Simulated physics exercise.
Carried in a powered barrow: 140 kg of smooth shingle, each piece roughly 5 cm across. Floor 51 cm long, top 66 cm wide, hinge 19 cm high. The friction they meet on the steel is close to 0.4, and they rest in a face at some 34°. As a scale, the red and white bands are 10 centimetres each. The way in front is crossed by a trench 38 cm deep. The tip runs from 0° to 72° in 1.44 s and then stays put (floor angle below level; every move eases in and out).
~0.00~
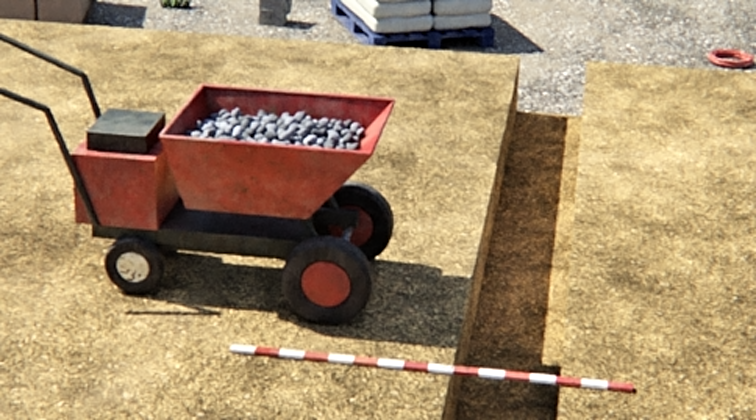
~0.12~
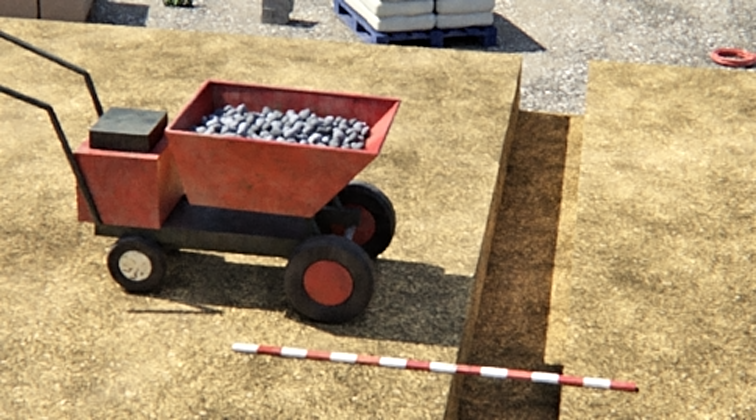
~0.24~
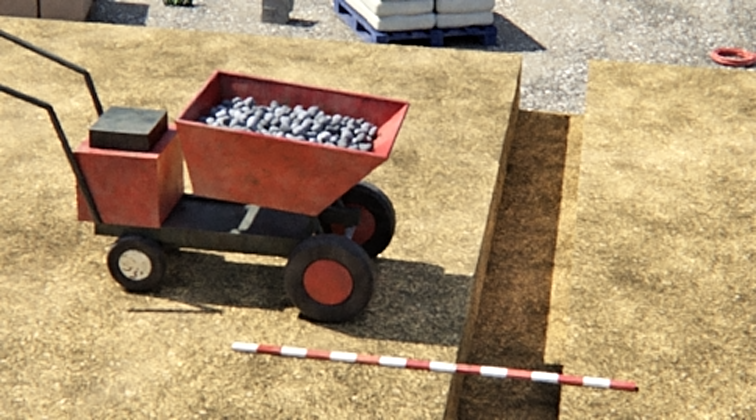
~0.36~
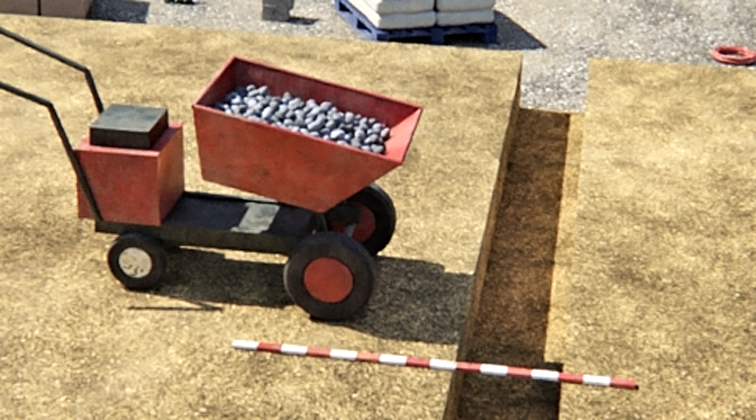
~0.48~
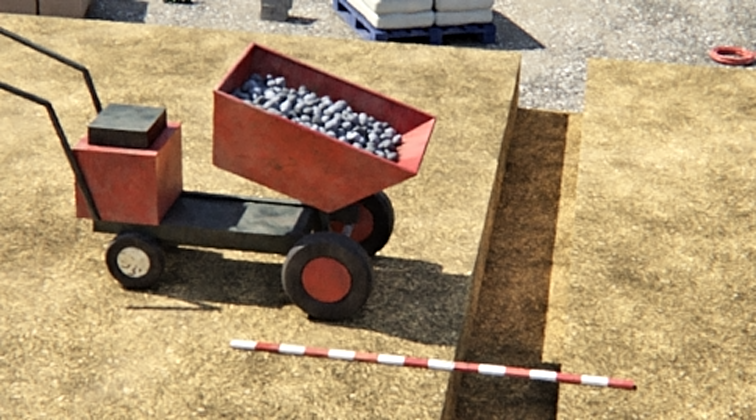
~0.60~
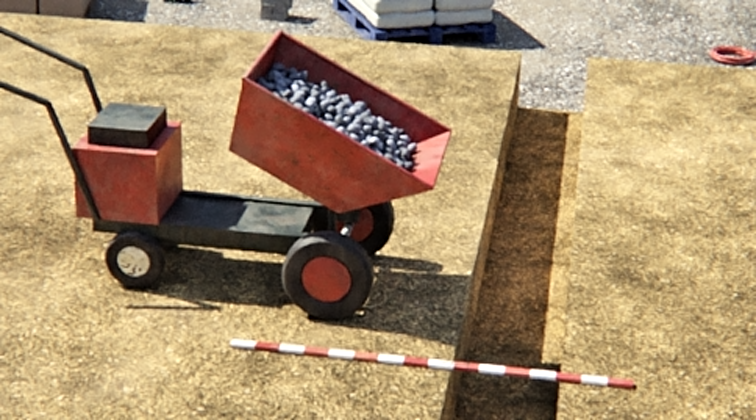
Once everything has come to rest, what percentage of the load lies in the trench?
95 %.
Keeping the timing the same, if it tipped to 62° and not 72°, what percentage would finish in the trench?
In that case near 95 per cent.
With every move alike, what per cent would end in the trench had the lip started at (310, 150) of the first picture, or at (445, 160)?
The first start gives about 90 per cent, the second about 25.
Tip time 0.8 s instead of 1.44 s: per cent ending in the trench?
Expected share: Around 80%.
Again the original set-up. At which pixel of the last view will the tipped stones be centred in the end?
Look at roughly (524, 363).
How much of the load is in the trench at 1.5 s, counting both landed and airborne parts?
By then, around 55 percent.
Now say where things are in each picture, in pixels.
The first frame shows lip at (371, 154), floor tilted 0°, highest stones at (269, 125).
The second frame shows lip at (377, 155), floor tilted 1°, highest stones at (264, 122); the stones move at 0.2 m/s on average.
The third frame shows lip at (387, 158), floor tilted 5°, highest stones at (245, 112); the stones move at 0.4 m/s on average.
The fourth frame shows lip at (402, 163), floor tilted 11°, highest stones at (253, 101); the stones move at 0.5 m/s on average.
In the fifth frame, the tray is at 19°, its lip at (416, 174); the top of the load is at (261, 90); the stones move at 0.6 m/s on average.
The sixth frame shows lip at (433, 189), floor tilted 27°, highest stones at (278, 76); the stones move at 0.7 m/s on average.
After 1.1 s the floor is at 61°; 100 % in the tray; the foremost stones are at (485, 235).
After 1.5 s the floor is at 72°; 44 % in the tray, 54 % in the trench, 2 % past the trench; the foremost stones are at (612, 309).
After 1.9 s the floor is at 72°; 13 % in the tray, 82 % in the trench, 5 % past the trench; the foremost stones are at (699, 319).
After 3.8 s the floor is at 72°; 0 % in the tray, 95 % in the trench, 5 % past the trench; the foremost stones are at (750, 322).
